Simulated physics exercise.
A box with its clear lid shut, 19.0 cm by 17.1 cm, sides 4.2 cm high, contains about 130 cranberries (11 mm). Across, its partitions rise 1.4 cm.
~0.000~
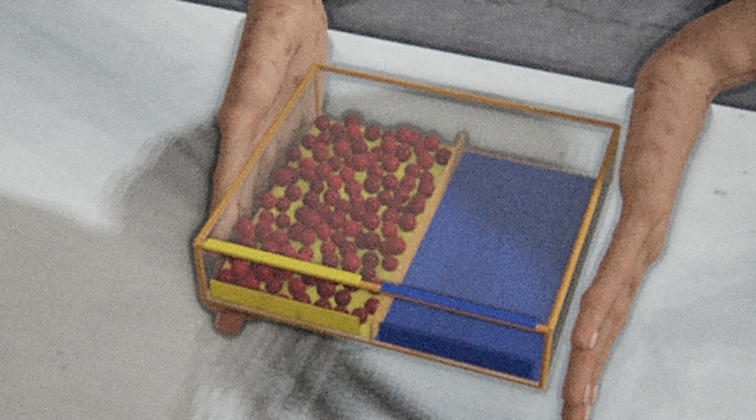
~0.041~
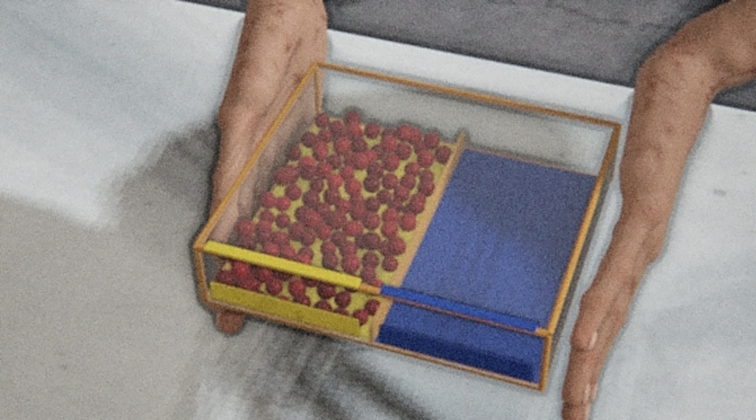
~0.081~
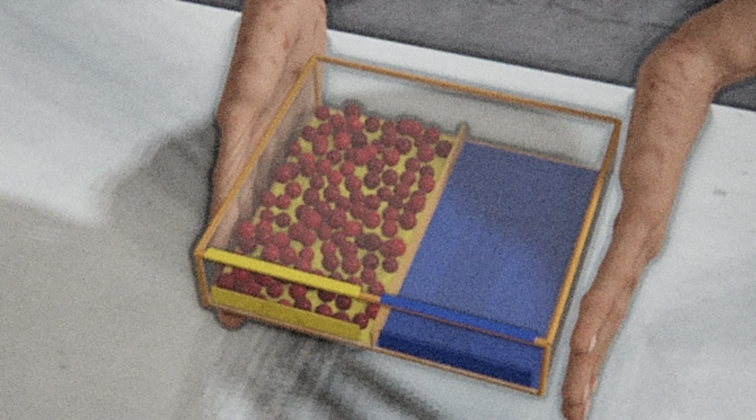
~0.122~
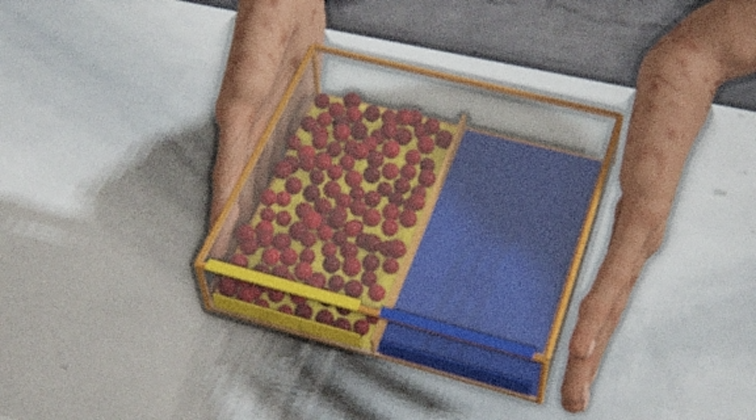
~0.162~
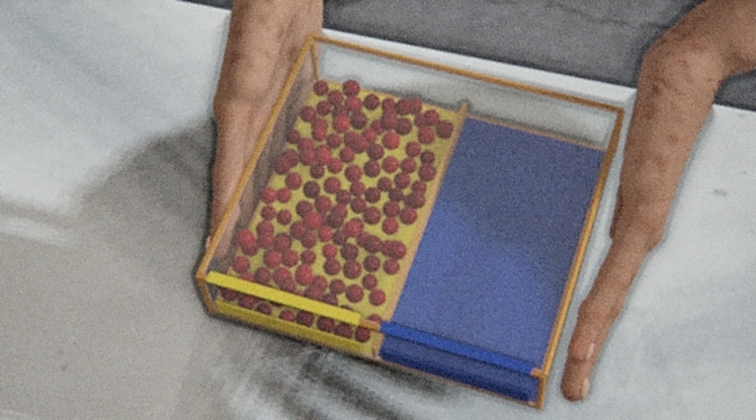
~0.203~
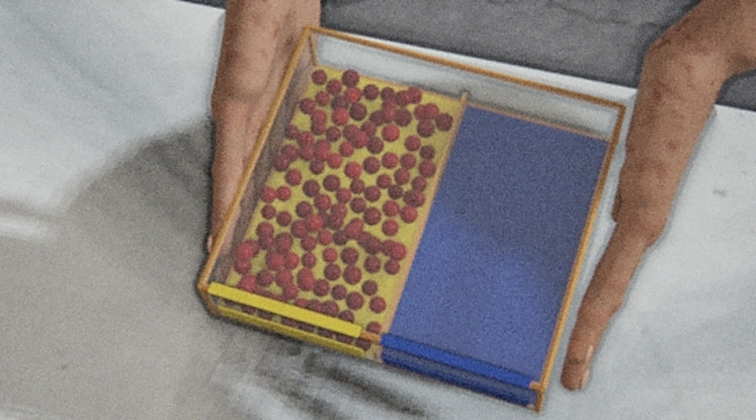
In the video, two hands are beside a clear, lidded box with red cranberries covering its yellow left section and an empty blue right section, as the box tilts toward the front and the berries stay on the yellow side.
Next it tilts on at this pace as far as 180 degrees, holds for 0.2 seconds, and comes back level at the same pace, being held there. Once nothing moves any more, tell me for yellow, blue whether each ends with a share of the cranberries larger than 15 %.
Larger than 15 % - yellow: Yes, larger; blue: Yes, larger.
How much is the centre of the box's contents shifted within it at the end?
Displacement: Some 7.0 cm.
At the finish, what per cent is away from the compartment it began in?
Share displaced from original compartment: Approx. 30 %.
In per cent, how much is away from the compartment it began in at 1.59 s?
Close to 25 in a hundred.
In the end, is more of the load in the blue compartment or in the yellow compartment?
More finishes in the yellow compartment.
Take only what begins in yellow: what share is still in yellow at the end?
I'd say around 70 per cent.
Then, at 0.96 s, tilt 151 degrees; yellow 80 %, blue 20 %; middle of all pieces near (365, 196).
After 1.59 s, tilt 156 degrees; yellow 75 %, blue 25 %; middle of all pieces near (368, 189).
Then, at 2.17 s, tilt 59 degrees; yellow 75 %, blue 25 %; middle of all pieces near (350, 309).
After 2.73 s, tilt 0 degrees; yellow 70 %, blue 30 %; middle of all pieces near (344, 287).
In the end, at 3.1 s, yellow 70 %, blue 30 %.
